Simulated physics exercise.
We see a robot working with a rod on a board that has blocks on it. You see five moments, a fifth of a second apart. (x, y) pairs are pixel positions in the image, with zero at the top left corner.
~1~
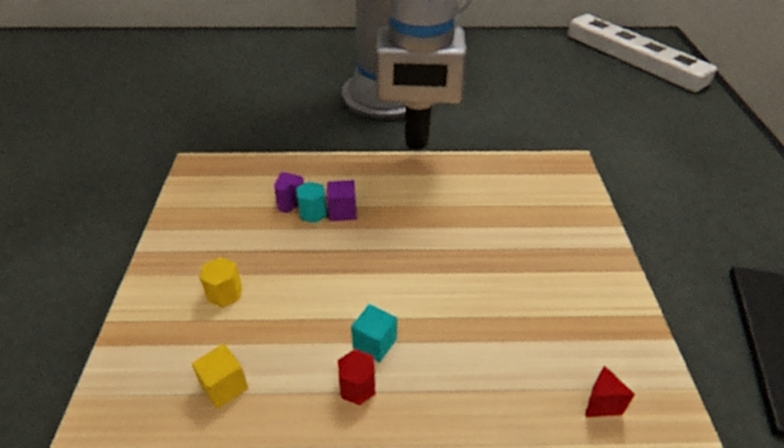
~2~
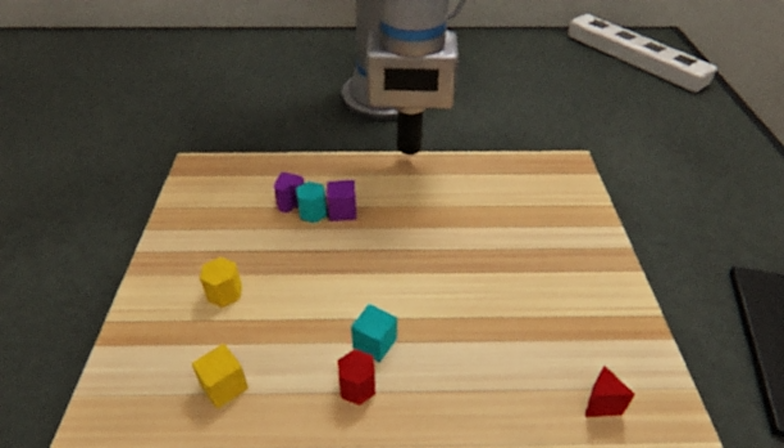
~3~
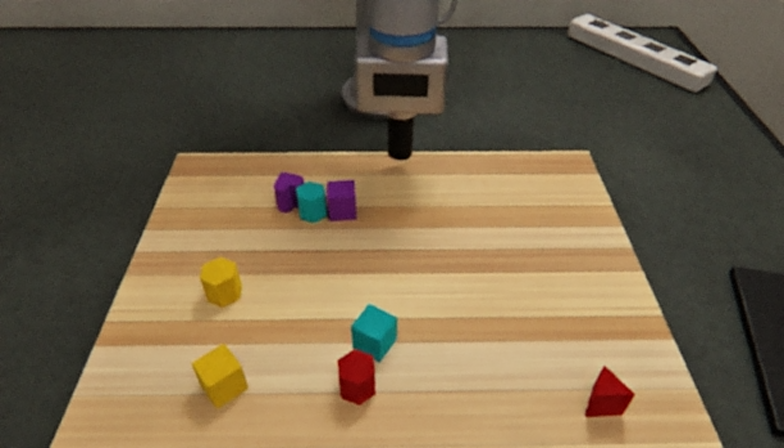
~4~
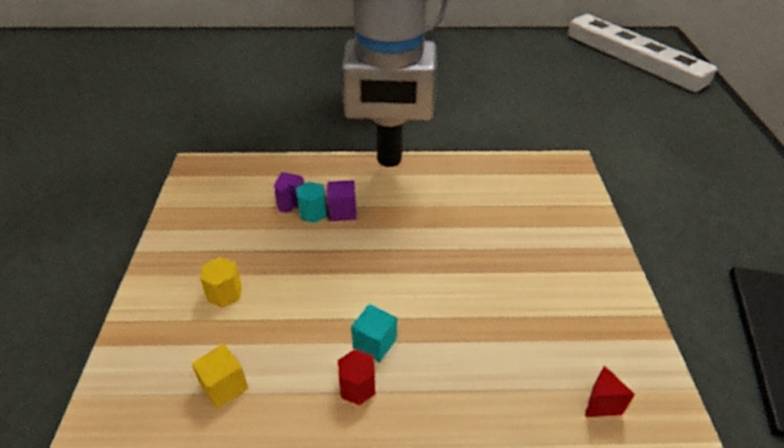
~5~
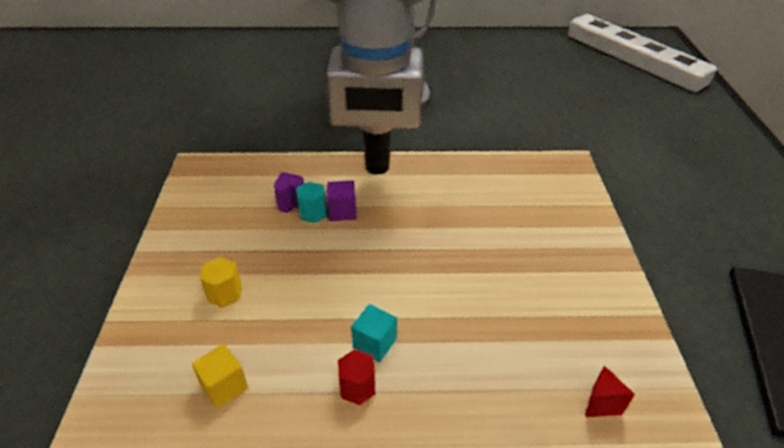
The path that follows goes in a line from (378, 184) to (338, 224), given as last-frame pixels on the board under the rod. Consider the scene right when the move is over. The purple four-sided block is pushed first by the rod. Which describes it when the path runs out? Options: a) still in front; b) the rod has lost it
Letter a.
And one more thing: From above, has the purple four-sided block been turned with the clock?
Yes, it checks out.
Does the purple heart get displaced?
Answer: No.
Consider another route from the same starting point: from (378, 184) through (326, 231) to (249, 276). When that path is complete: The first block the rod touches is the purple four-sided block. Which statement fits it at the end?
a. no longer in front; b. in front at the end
The correct letter is a.
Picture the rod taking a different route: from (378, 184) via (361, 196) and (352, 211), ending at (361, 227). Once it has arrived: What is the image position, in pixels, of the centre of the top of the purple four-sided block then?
I'd guess (328, 207).
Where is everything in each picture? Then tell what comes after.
In the first frame, tip of the rod (417, 144), middles of tops, purple heart (288, 181), turquoise hexagon (310, 190), purple four-sided block (341, 189).
In the second frame, rod (409, 148), nothing pushed.
In the third frame, rod (400, 154), nothing pushed.
In the fourth frame, rod (389, 160), nothing pushed.
In the fifth frame, rod (377, 168), purple heart (288, 181), turquoise hexagon (310, 190), purple four-sided block (341, 189).
The first path, step by step. Halfway along, rod (357, 188); turquoise hexagon (305, 192); purple four-sided block (332, 196).
At the end, rod (337, 208); purple heart unmoved; turquoise hexagon (288, 198), turned 40° clockwise; purple four-sided block (307, 212), turned 35° clockwise.
